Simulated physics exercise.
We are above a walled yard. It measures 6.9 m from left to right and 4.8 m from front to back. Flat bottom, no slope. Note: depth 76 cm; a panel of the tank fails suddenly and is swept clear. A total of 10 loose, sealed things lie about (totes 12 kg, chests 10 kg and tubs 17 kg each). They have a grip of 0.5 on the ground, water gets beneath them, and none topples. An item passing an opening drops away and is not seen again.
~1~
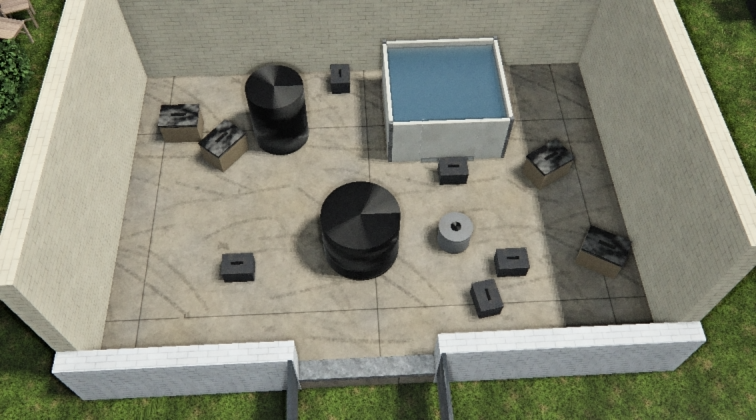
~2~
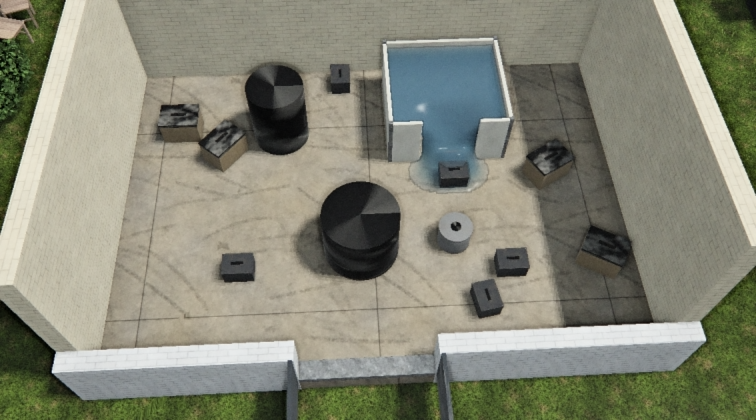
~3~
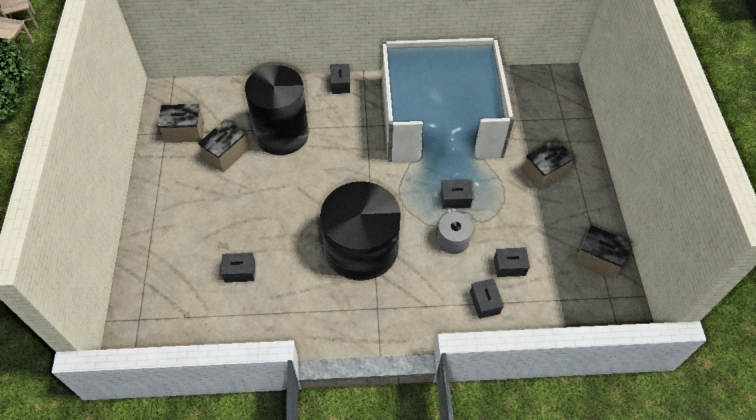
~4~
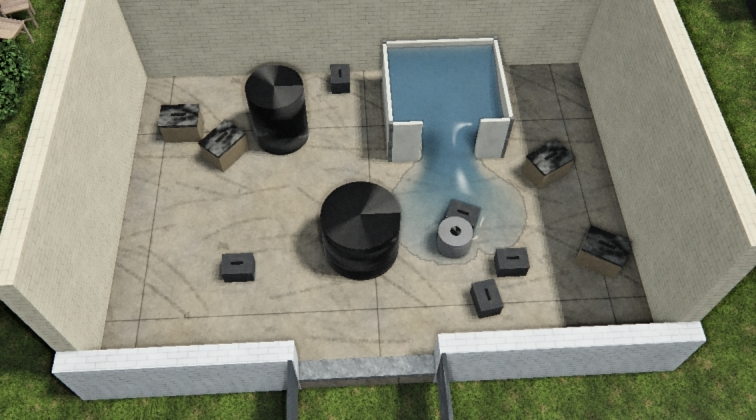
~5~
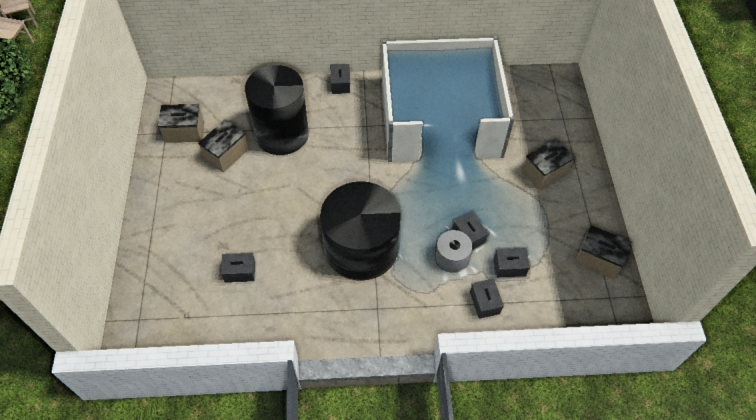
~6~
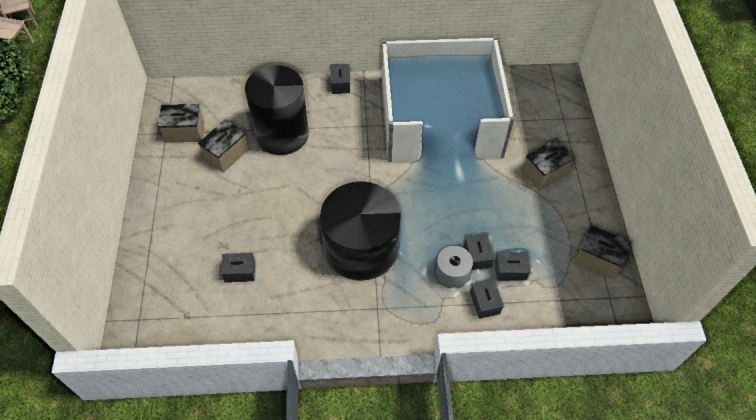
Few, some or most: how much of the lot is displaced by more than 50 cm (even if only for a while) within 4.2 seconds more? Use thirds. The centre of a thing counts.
Share: Between one and two thirds.
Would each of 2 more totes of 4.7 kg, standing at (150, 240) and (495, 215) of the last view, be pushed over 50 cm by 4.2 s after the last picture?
One by one I'd say not that far and farther than that.
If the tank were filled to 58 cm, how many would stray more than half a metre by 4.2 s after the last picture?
It would come to 6 of them.
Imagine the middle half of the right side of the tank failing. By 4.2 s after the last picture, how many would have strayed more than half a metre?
In that case 4 of them.
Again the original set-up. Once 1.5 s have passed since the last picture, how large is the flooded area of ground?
Close to 15 m2, I'd say.
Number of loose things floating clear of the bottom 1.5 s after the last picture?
At that time, 2.
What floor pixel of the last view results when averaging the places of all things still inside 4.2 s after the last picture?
I'd say about (424, 158) in the last view.
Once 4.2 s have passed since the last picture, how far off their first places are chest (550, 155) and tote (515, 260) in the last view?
Taking them in turn, I get 140 cm for the first and 250 cm for the second.
Then, 0.4 s after the last picture 3 of 10 are over 50 cm from their spots; 1 afloat.
Then, 1.5 s after the last picture 4 of 10 are over 50 cm from their spots; 2 afloat.
Then, 2.8 s after the last picture 5 of 10 are over 50 cm from their spots; 4 afloat.
Then, 4.2 s after the last picture 6 of 10 are over 50 cm from their spots, and 6 have been at some point; 1 afloat.
